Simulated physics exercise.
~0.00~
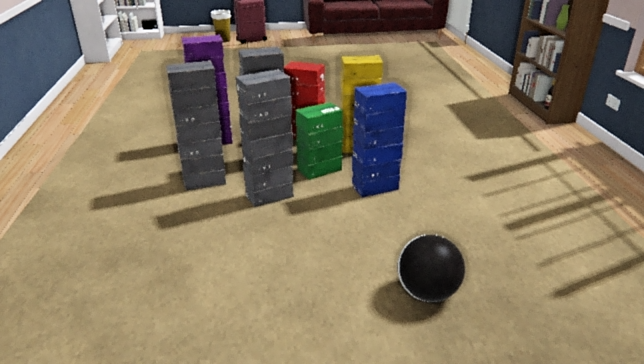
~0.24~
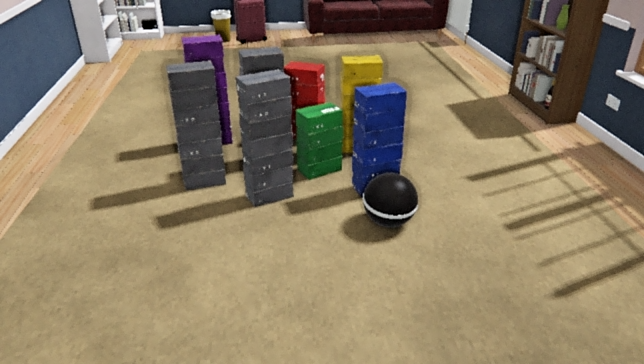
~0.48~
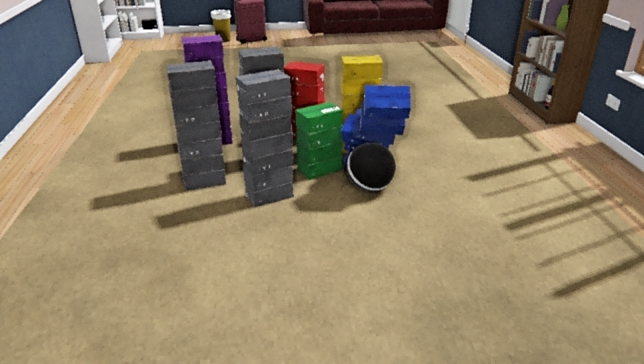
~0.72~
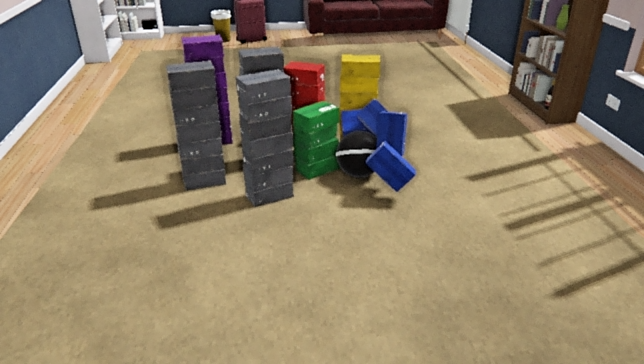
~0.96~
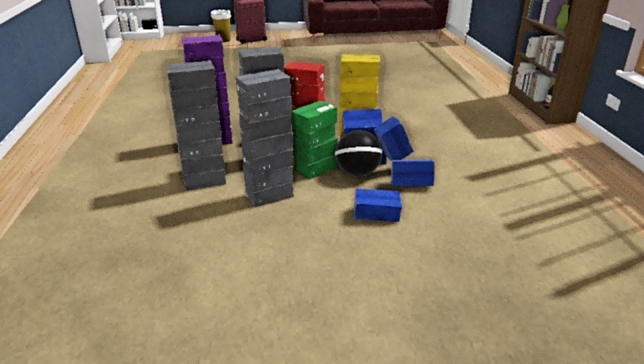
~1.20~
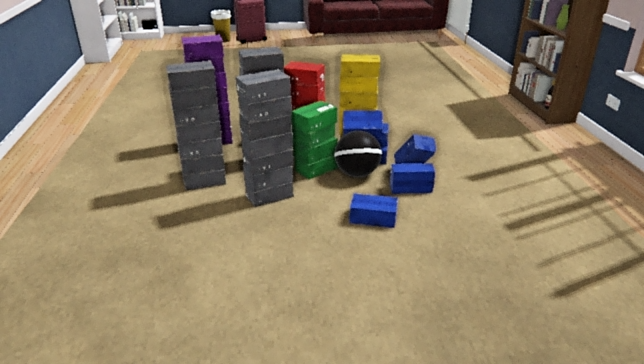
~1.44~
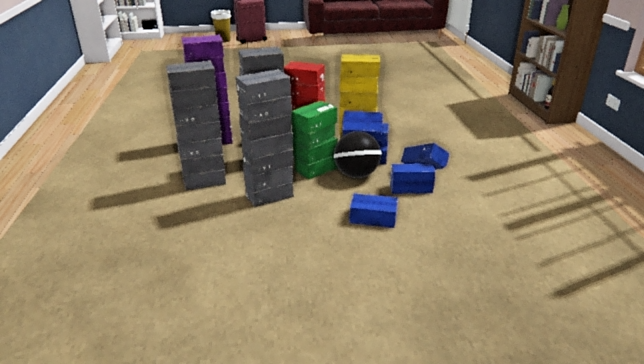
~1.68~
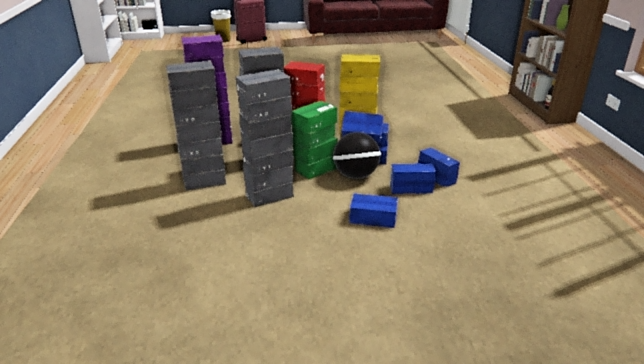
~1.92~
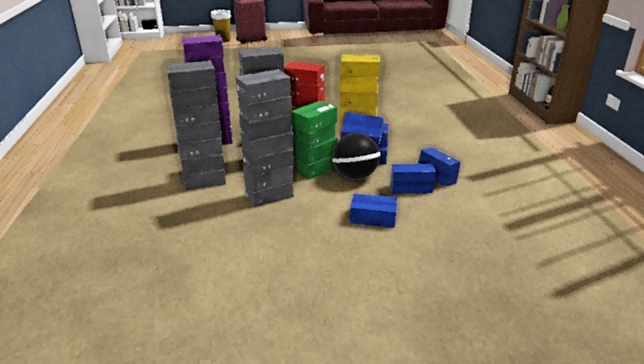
Columns of stacked boxes stand on a tan carpet in a living room, seen from above, with gray and purple stacks to the left, red and green in the middle, and yellow and blue to the right. A black ball with a white band rolls in from the lower right, moving left and away toward the blue stack. It strikes the stack, which buckles and collapses around it. Blue boxes tumble forward and to the right, one sliding a little farther out. The ball settles almost still against the remaining blue boxes beside the green stack, while the other columns stay standing.
